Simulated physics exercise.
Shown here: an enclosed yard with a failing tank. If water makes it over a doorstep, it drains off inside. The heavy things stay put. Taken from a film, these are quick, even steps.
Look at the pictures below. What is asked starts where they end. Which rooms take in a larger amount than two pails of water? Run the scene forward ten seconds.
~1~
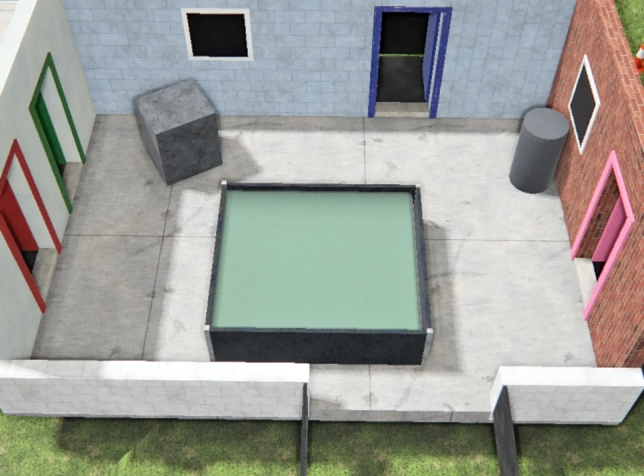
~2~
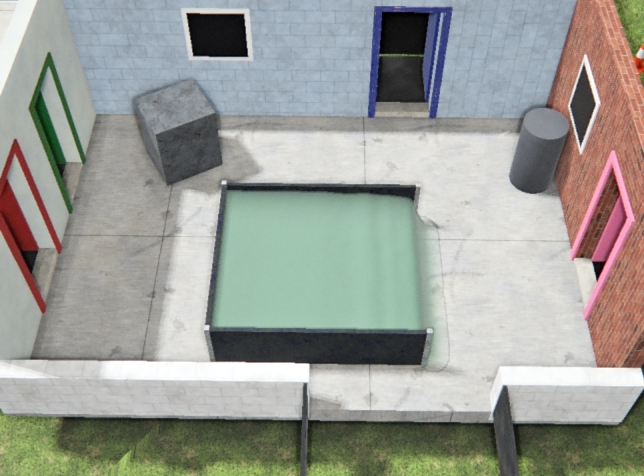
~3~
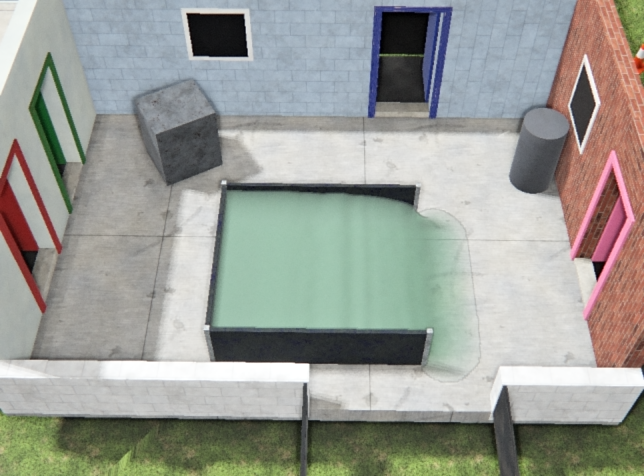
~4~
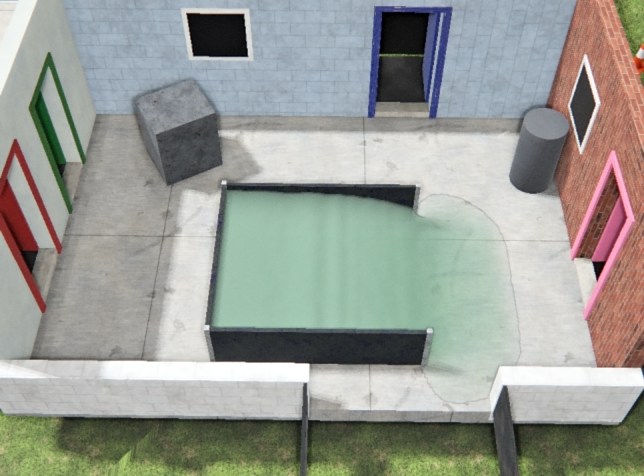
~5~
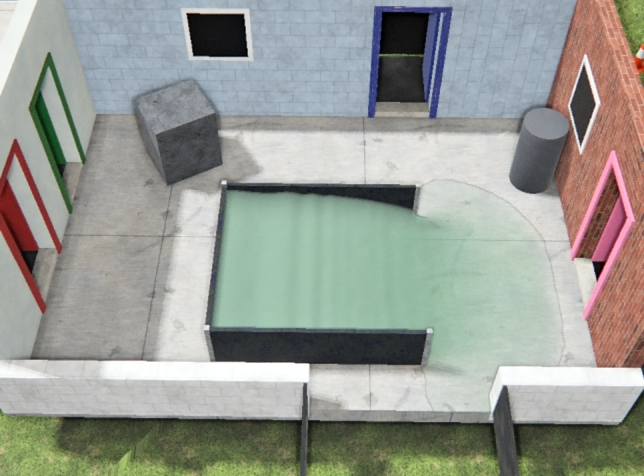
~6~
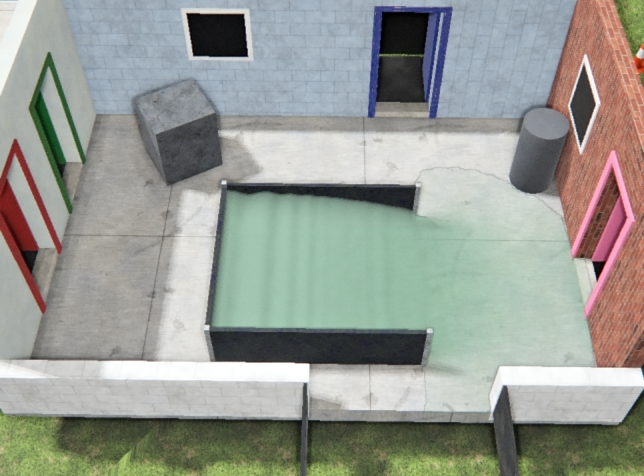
Result: The pink door will top two buckets, the blue door will top two buckets, the green door will not top two buckets, the red door will not top two buckets.
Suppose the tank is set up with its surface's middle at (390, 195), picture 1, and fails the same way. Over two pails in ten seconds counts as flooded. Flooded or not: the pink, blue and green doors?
Lab note - pink door crosses the line, blue door doesn't reach it, green door crosses the line.
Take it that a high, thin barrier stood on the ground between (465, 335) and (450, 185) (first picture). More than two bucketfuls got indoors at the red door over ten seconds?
Note: Red door remains below the limit.
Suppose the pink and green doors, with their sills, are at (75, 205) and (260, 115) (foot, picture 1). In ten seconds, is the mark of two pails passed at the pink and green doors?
Pink: Falls short; green: Exceeds the limit.
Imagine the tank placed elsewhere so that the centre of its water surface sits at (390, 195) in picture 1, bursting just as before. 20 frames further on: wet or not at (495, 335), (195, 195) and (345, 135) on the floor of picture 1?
In that order: Under water, free of water, wet.
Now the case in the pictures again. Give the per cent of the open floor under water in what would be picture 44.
That's roughly 70 per cent.
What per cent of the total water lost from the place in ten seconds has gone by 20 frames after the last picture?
Share gone: About 55 %.
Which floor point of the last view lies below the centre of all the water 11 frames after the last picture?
The water's centre sits above (429, 283).
A moment on, water covers 30 % of the floor; the pink door far over two buckets in, the blue door not reached, the green door not reached, the red door not reached.
Next, water covers 30 % of the floor; the pink door far over two buckets in, the blue door not reached, the green door not reached, the red door not reached.
Then, water covers 45 % of the floor; the pink door far over two buckets in, the blue door wet at the sill, nothing in, the green door not reached, the red door not reached.
Later, water covers 70 % of the floor; the pink door far over two buckets in, the blue door over two buckets in, the green door not reached, the red door not reached.
In the end, water covers 95 % of the floor; the pink door far over two buckets in, the blue door far over two buckets in, the green door wet at the sill, nothing in, the red door wet at the sill, nothing in.
